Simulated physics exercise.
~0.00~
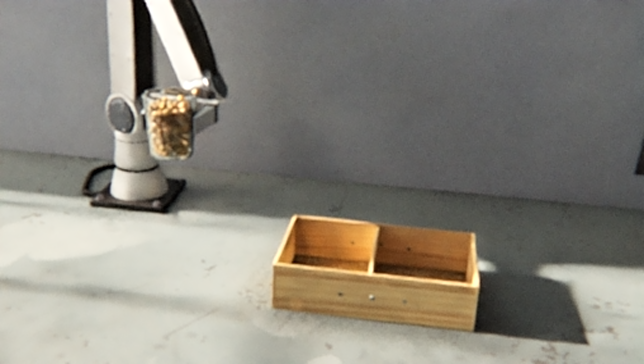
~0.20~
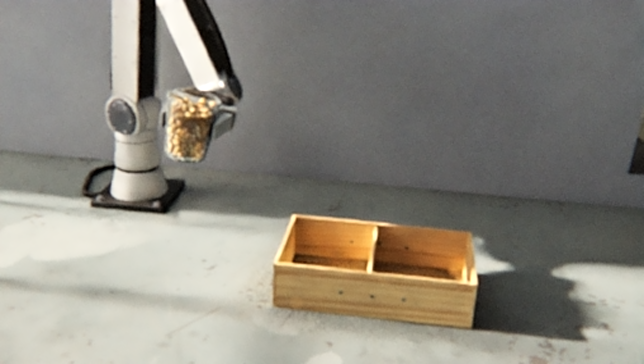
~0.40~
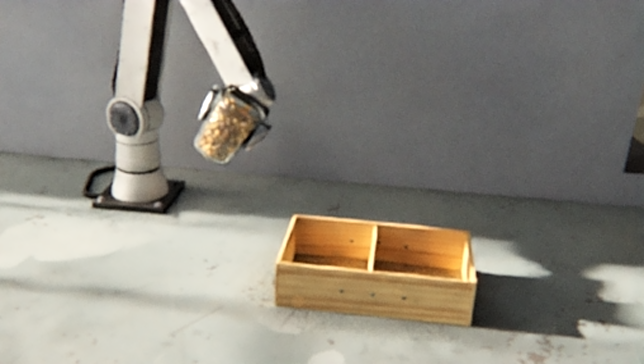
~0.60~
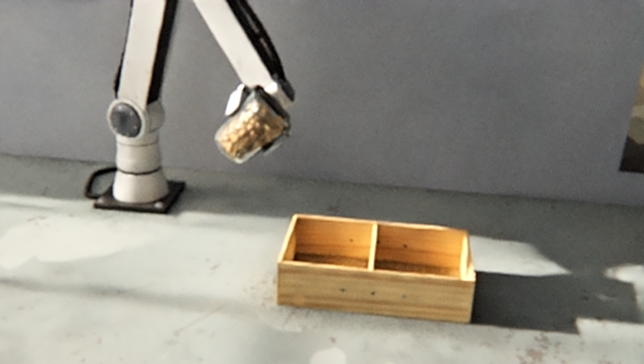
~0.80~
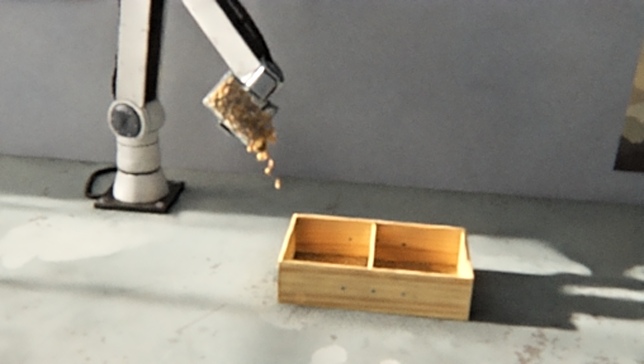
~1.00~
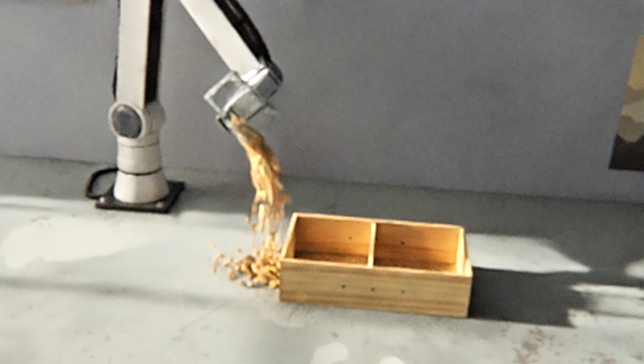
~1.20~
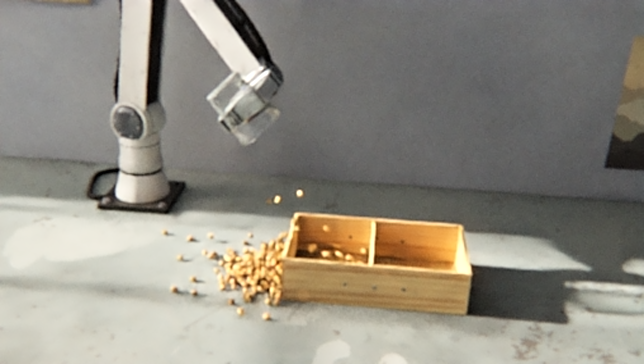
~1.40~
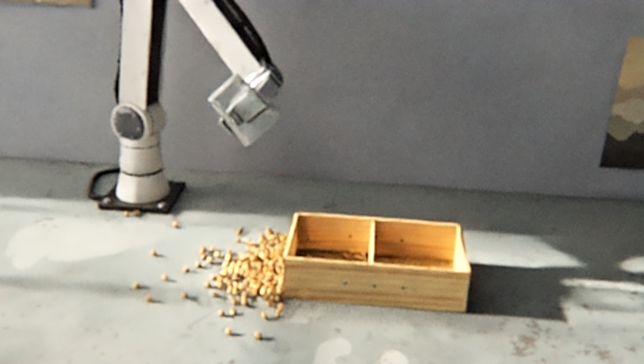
At first, a robot arm on the left holds a clear beaker of dried chickpeas upright, with an open wooden box split in two by a cross wall on the table to its right. The arm swings the beaker rightward, tilting it as it goes. It then draws back slightly and tips further, and the first chickpeas spill over the rim. A thick stream pours down just short of the box, striking the table beside its left end. Some bounce and scatter, and a few land in the left compartment. Finally, the beaker hangs empty above a pile lying mostly outside the box.
